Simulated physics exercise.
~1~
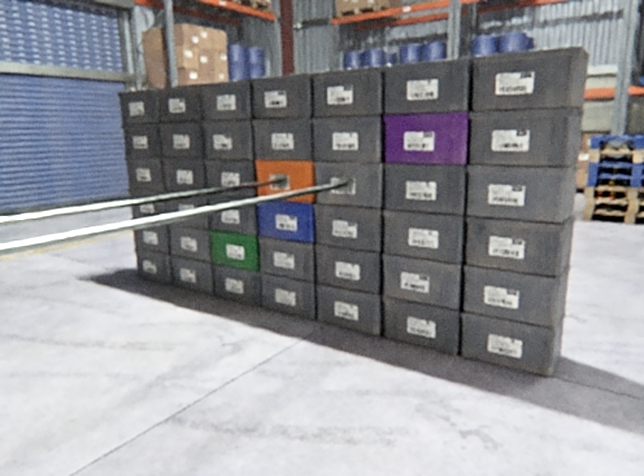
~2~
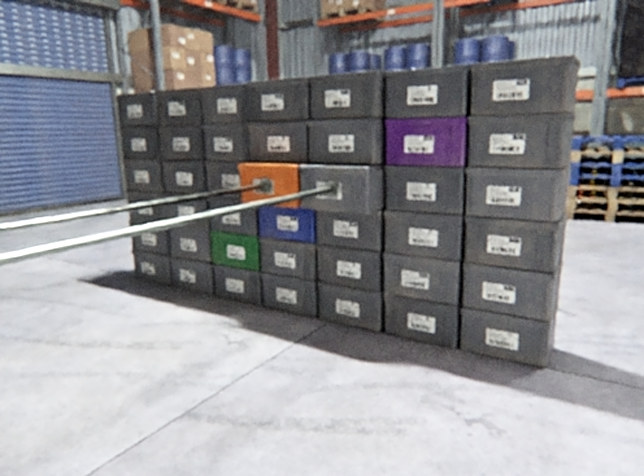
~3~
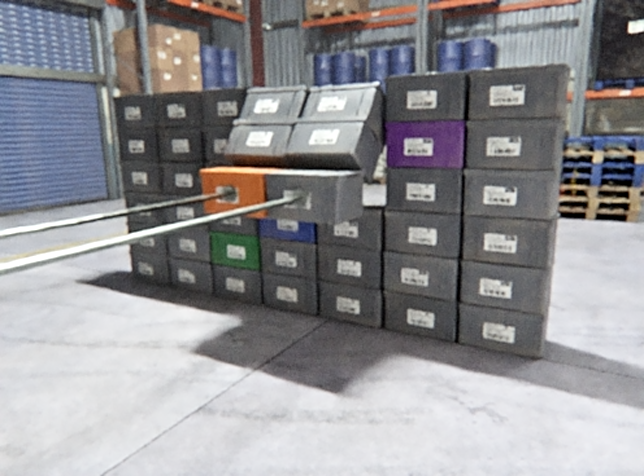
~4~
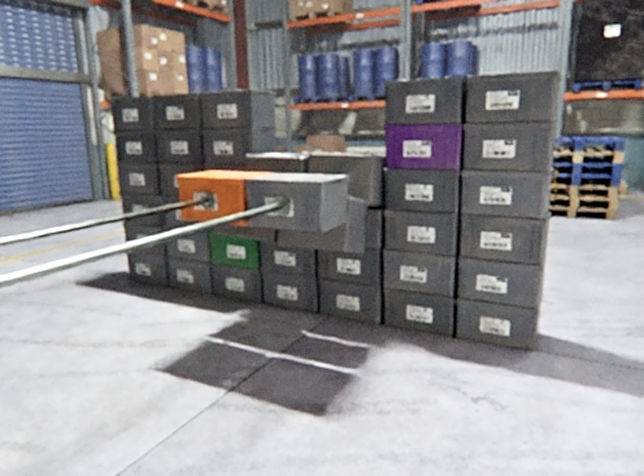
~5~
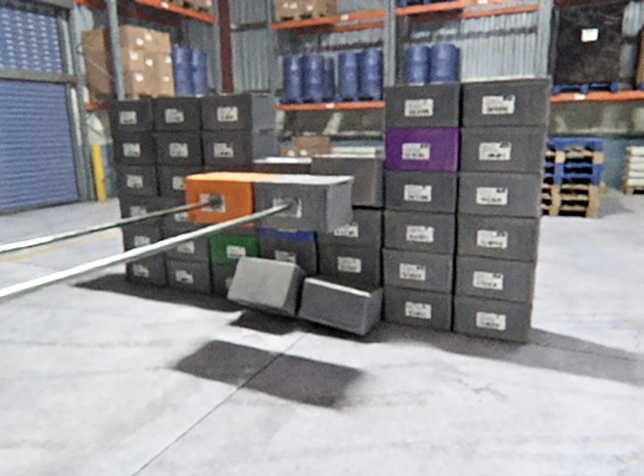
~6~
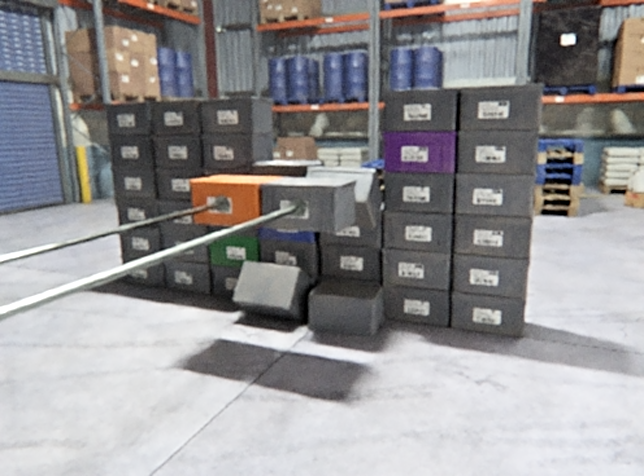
At the start, a neat wall of dark grey boxes stands in a warehouse, with single orange, blue, green and purple ones among them and two long rods reaching in from the left. The rods draw the orange box and its grey neighbour out together, toward the left. As the pair comes clear, the grey boxes stacked above tip forward over it. Two of them drop to the floor in front, while others settle behind the held pair. At the end, the rods still hold the pair, and the blue, green and purple boxes remain in place.
